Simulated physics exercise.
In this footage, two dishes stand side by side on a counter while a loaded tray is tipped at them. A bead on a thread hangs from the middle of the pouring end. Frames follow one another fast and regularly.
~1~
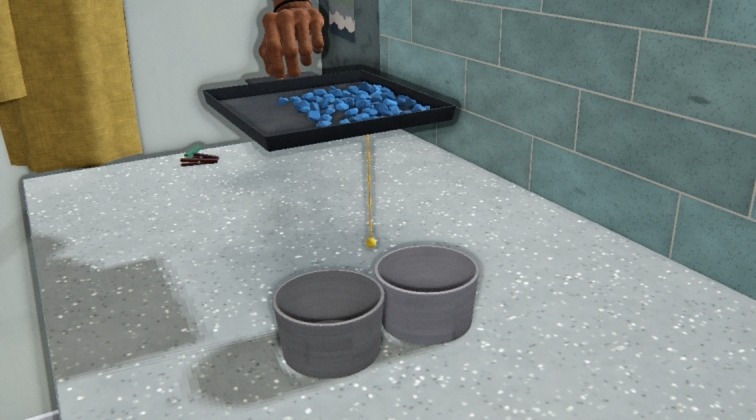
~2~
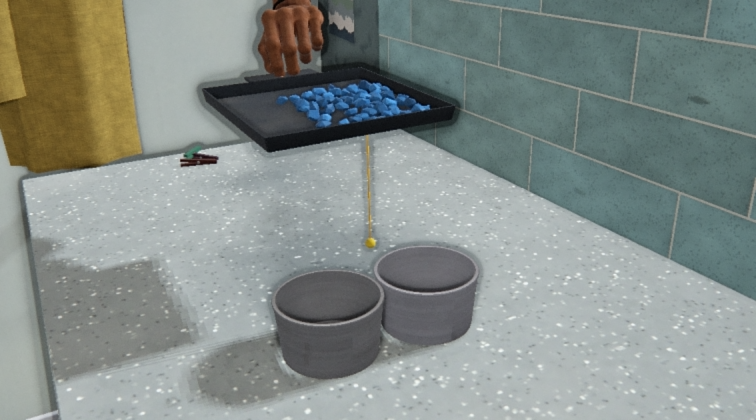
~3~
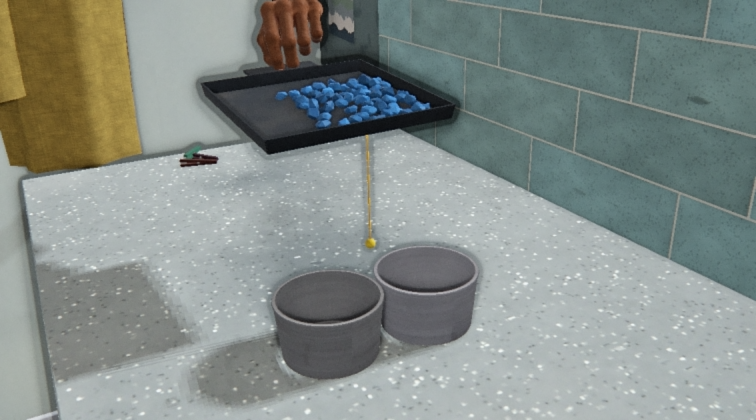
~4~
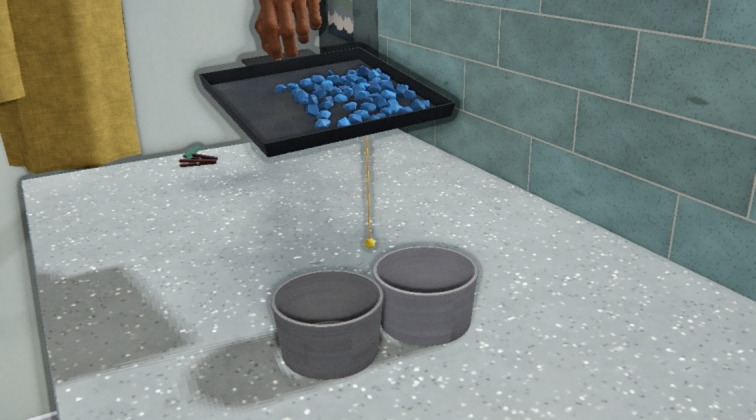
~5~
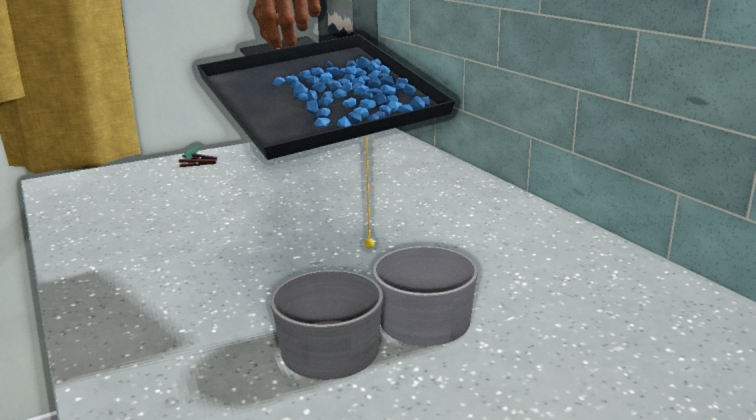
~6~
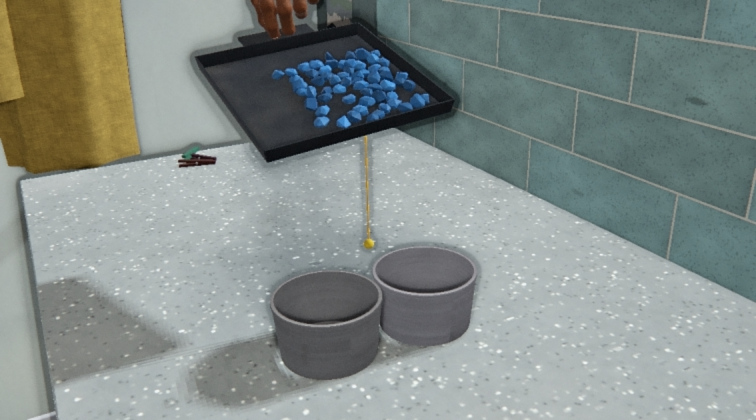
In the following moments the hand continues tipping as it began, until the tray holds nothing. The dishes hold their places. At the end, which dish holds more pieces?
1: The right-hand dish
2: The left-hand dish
Answer: 2.
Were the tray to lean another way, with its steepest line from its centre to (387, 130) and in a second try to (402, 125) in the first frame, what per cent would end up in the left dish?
In turn, 0 percent and then 0 percent.
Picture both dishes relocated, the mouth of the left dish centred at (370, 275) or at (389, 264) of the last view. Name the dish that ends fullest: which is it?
First try: The leftmost dish; second try: The leftmost dish.
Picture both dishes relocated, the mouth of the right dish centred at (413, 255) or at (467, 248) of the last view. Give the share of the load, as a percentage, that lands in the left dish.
About 70 per cent, then about 40 per cent.
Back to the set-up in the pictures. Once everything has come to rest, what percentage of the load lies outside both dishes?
Some 30 percent of the load.
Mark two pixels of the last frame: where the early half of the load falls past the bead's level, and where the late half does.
First near (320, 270), later near (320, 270).
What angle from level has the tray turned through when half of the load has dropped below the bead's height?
Tilt: Around 100 degrees.
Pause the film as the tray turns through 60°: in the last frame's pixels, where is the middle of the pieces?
The load is centred about (335, 116).
Shortly afterwards, tray tipped steeply; all but a few on the tray; a little in the air.
Next, tray tipped right over; near half on the tray; near a quarter in the left dish; a little in the right dish; only a few outside both; near a quarter in the air.
Some moments later, tray tipped past a quarter turn; near two thirds in the left dish; a little in the right dish; near a quarter outside both.
In the end, tray tipped past a quarter turn; near two thirds in the left dish; a little in the right dish; near a quarter outside both.
